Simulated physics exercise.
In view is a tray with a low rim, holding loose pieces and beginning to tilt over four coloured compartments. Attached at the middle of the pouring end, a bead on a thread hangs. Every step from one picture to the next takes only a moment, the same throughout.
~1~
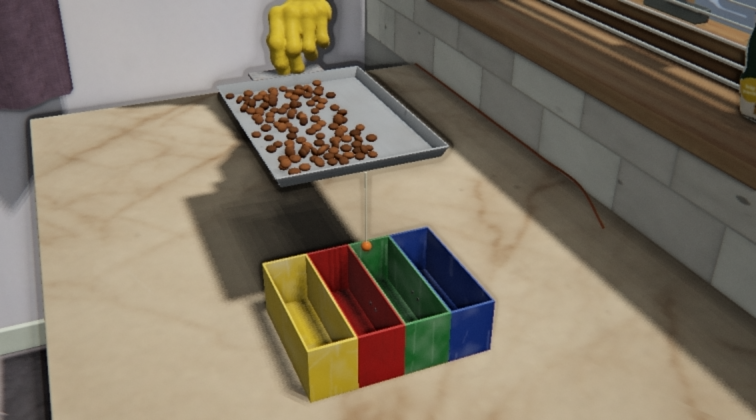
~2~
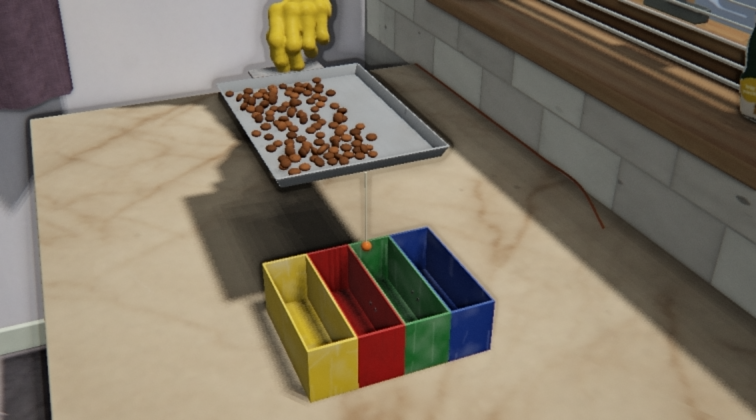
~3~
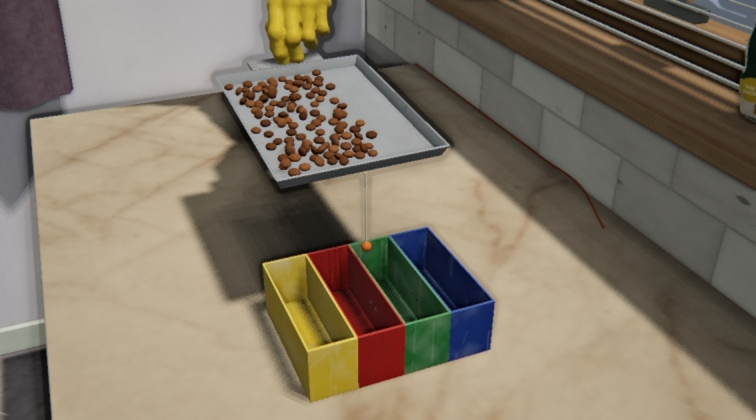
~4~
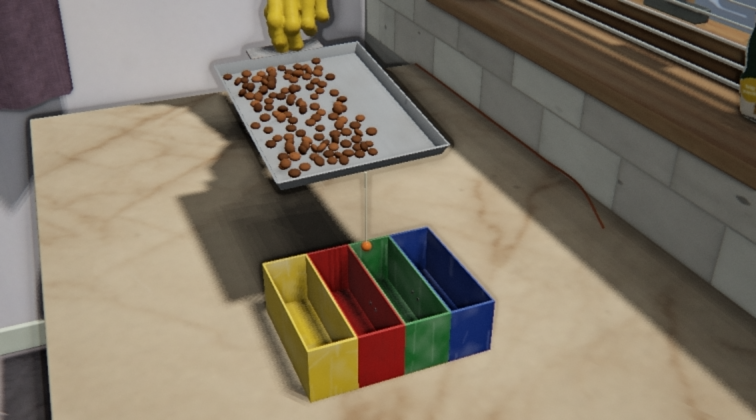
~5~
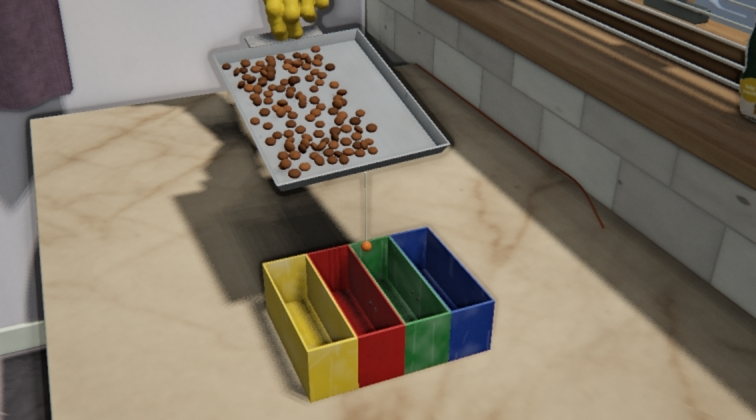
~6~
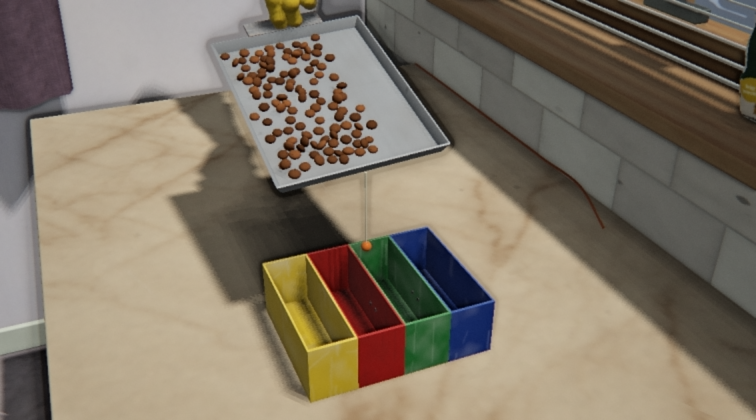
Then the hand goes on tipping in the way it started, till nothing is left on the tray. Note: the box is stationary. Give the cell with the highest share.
Highest share: The yellow cell.
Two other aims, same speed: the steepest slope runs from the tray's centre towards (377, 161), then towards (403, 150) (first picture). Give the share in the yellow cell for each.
In order, some 10 % and some 0 %.
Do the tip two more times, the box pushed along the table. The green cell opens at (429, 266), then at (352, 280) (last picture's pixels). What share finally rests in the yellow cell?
You'd get near 30 per cent and afterwards near 20 per cent.
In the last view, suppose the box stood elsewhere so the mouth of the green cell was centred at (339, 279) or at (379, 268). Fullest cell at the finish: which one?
In the first case it's the cell in red, in the second it's the cell in yellow.
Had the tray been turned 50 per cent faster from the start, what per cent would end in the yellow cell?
I'd put it near 50 per cent.
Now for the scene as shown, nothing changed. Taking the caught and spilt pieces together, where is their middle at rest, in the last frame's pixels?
I'd say the middle ends up at about (314, 342).
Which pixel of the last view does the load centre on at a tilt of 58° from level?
Somewhere around pixel (309, 168) in the last picture.
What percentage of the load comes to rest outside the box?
I'd put it close to 10 per cent.
Just after the last frame, tray tipped steeply; the larger part on the tray; about a tenth falling or outside the box.
A moment on, tray tipped right over; just a few on the tray; roughly half in the yellow cell; roughly a quarter in the red cell; about a tenth in the green cell; roughly a quarter falling or outside the box.
Further on, tray tipped past a quarter turn; roughly two thirds in the yellow cell; roughly a quarter in the red cell; about a tenth in the green cell; about a tenth falling or outside the box.
When it is over, tray tipped past a quarter turn; roughly two thirds in the yellow cell; roughly a quarter in the red cell; about a tenth in the green cell; not one in the blue cell; about a tenth outside the box.
